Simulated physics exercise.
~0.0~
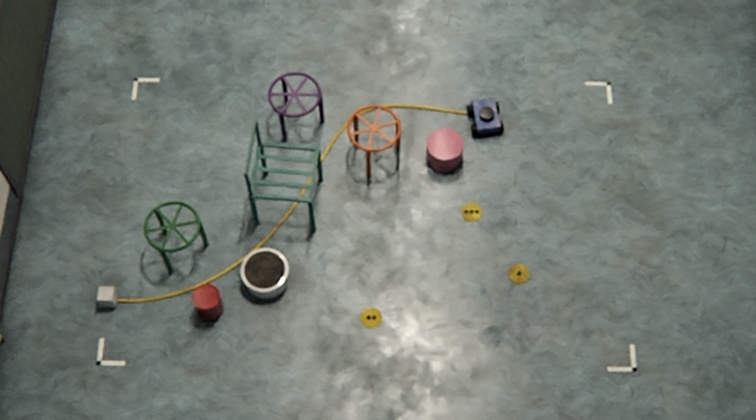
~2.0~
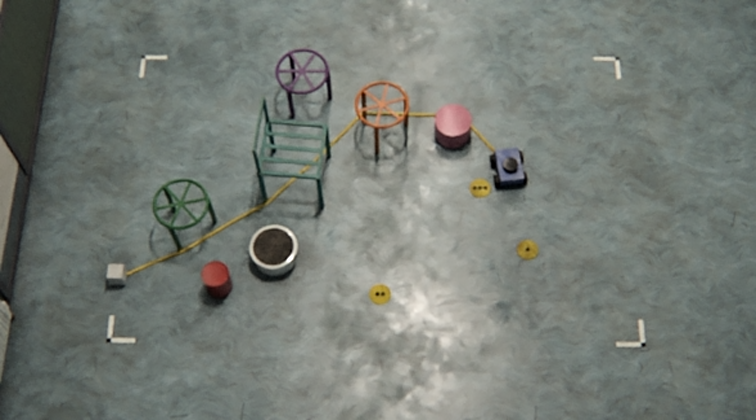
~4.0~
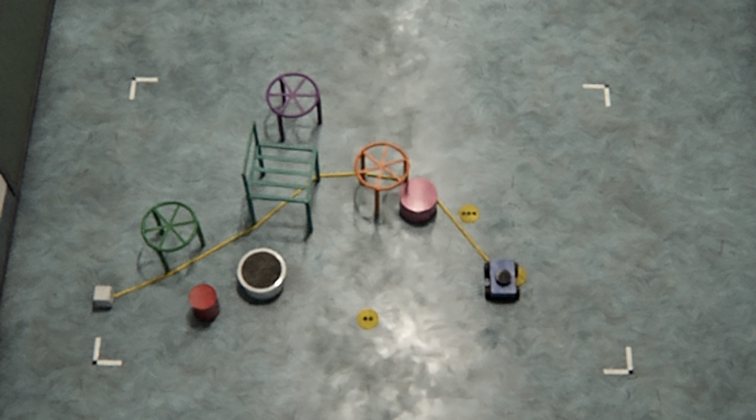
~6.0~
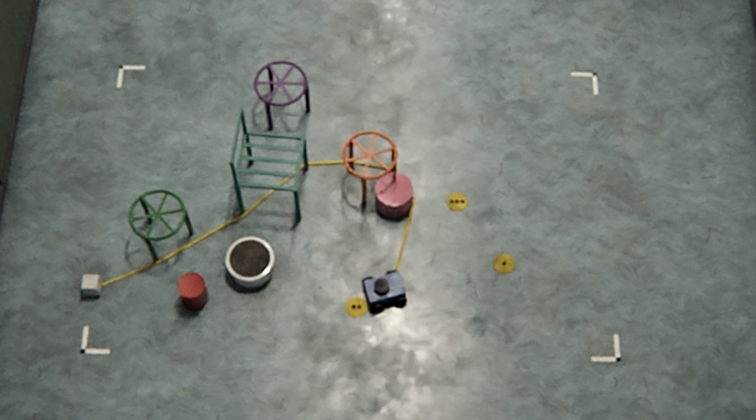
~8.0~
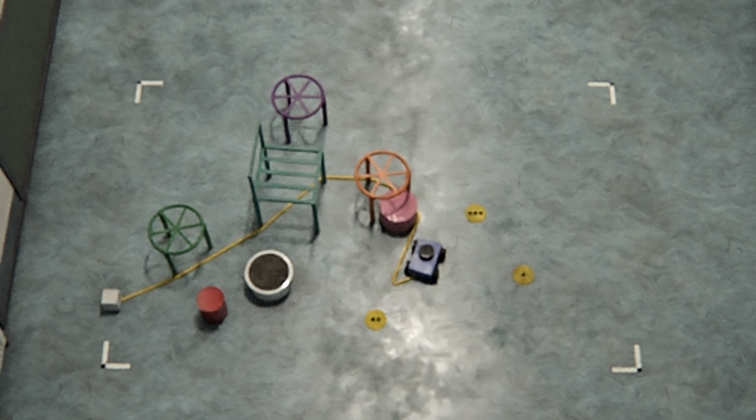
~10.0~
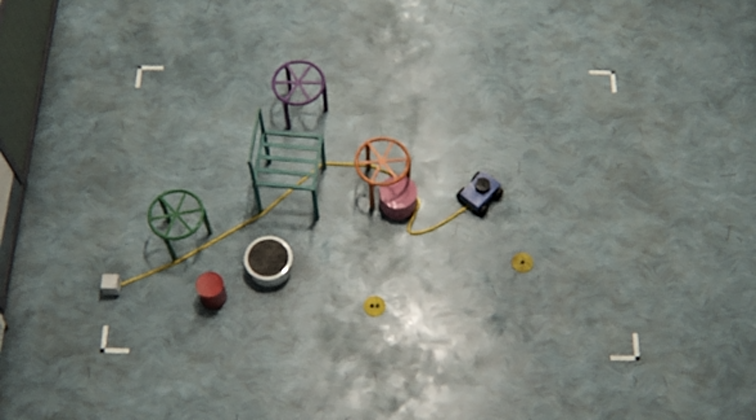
The video shows a small blue cart trailing a yellow lead past stools, a chair and pots, driving down, left, then up and right between yellow marks, as the lead drags a pink tub left and down and shifts an orange stool, ending with the lead curving loosely behind the cart.
